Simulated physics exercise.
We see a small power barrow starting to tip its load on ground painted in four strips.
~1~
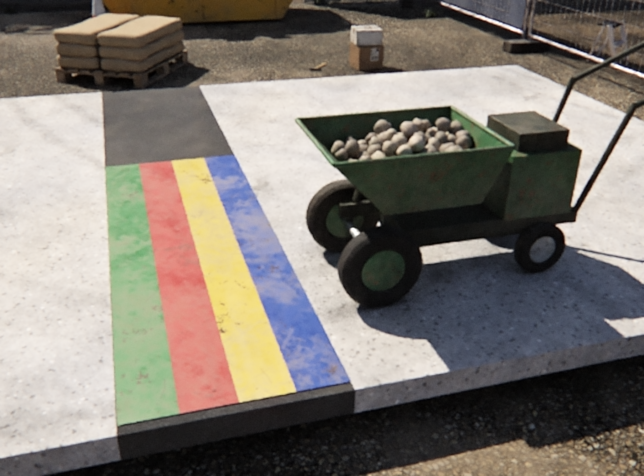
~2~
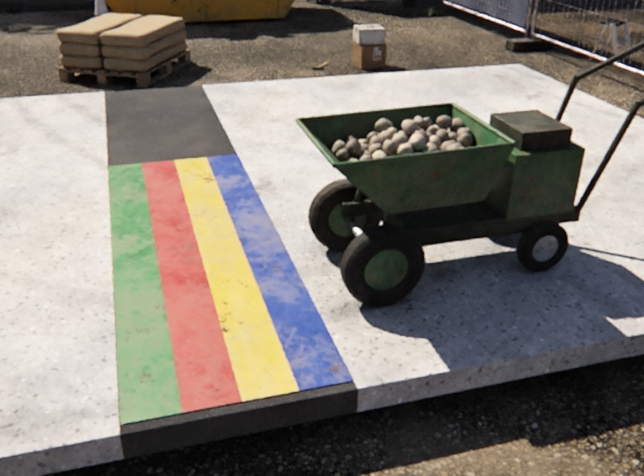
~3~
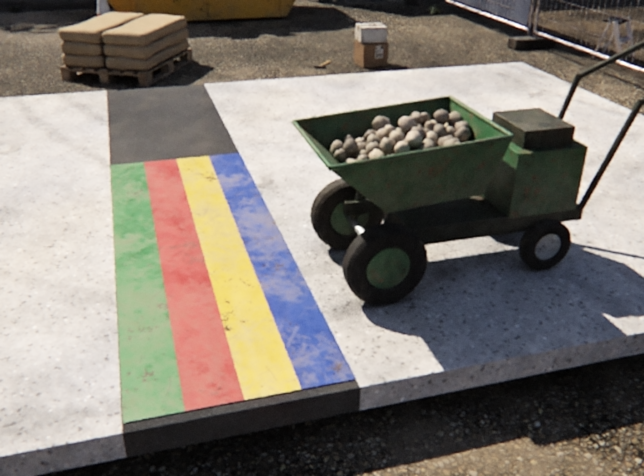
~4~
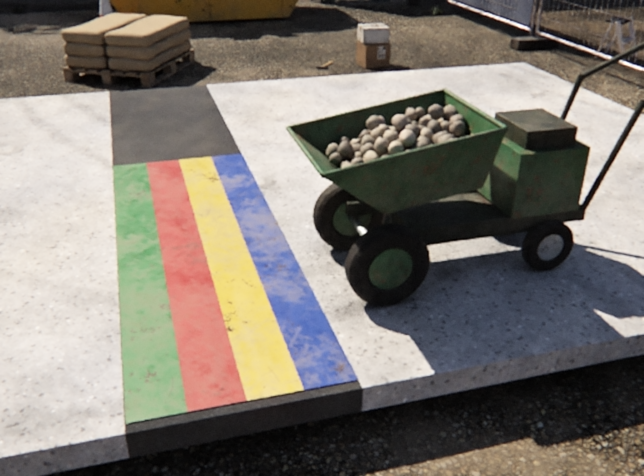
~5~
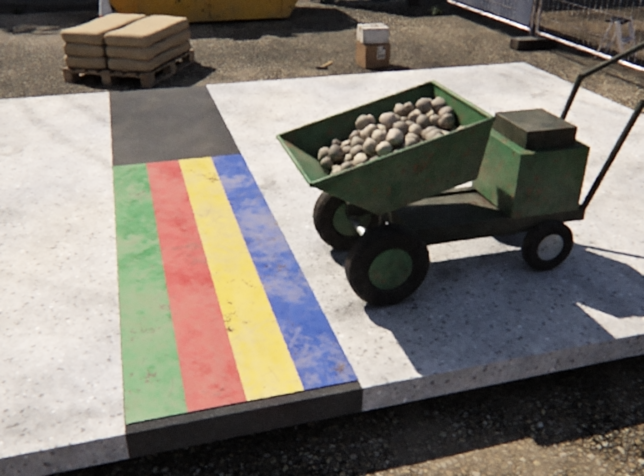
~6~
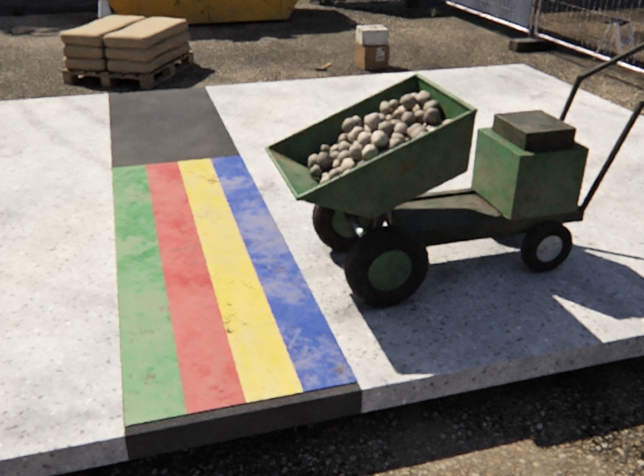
On a sunlit paved yard beside four coloured strips, a green barrow's skip of rounded stones gradually tilting down to the left.
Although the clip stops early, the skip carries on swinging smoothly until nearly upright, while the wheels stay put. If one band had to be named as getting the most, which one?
I would name red.
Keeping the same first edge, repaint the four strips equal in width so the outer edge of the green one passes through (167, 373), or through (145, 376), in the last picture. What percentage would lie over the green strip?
Roughly 20 % and 20 %.
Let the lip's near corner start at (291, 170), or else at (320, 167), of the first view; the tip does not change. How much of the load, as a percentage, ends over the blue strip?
It comes out near 0 in a hundred for the first and near 0 in a hundred for the second.
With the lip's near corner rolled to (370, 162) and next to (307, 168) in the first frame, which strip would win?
Well, from the first place it would be the yellow strip, and from the second the red one.
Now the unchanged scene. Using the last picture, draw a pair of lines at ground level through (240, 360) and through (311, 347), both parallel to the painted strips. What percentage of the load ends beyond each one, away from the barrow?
In order, some 50 % then some 70 %.
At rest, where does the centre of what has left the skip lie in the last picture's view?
At about (194, 290), give or take.
Soon, skip tipped steeply; all in the skip.
A while on, skip tipped right over; about half in the skip; about a quarter over the yellow strip; about a quarter over the red strip; a stray few over the green strip.
Towards the end, skip tipped right over; about a third in the skip; a stray few over the blue strip; about a quarter over the yellow strip; about a quarter over the red strip; a small part over the green strip; a small part off the paint.
Finally, skip tipped right over; about a third in the skip; a stray few over the blue strip; about a quarter over the yellow strip; about a quarter over the red strip; a small part over the green strip; a small part off the paint.
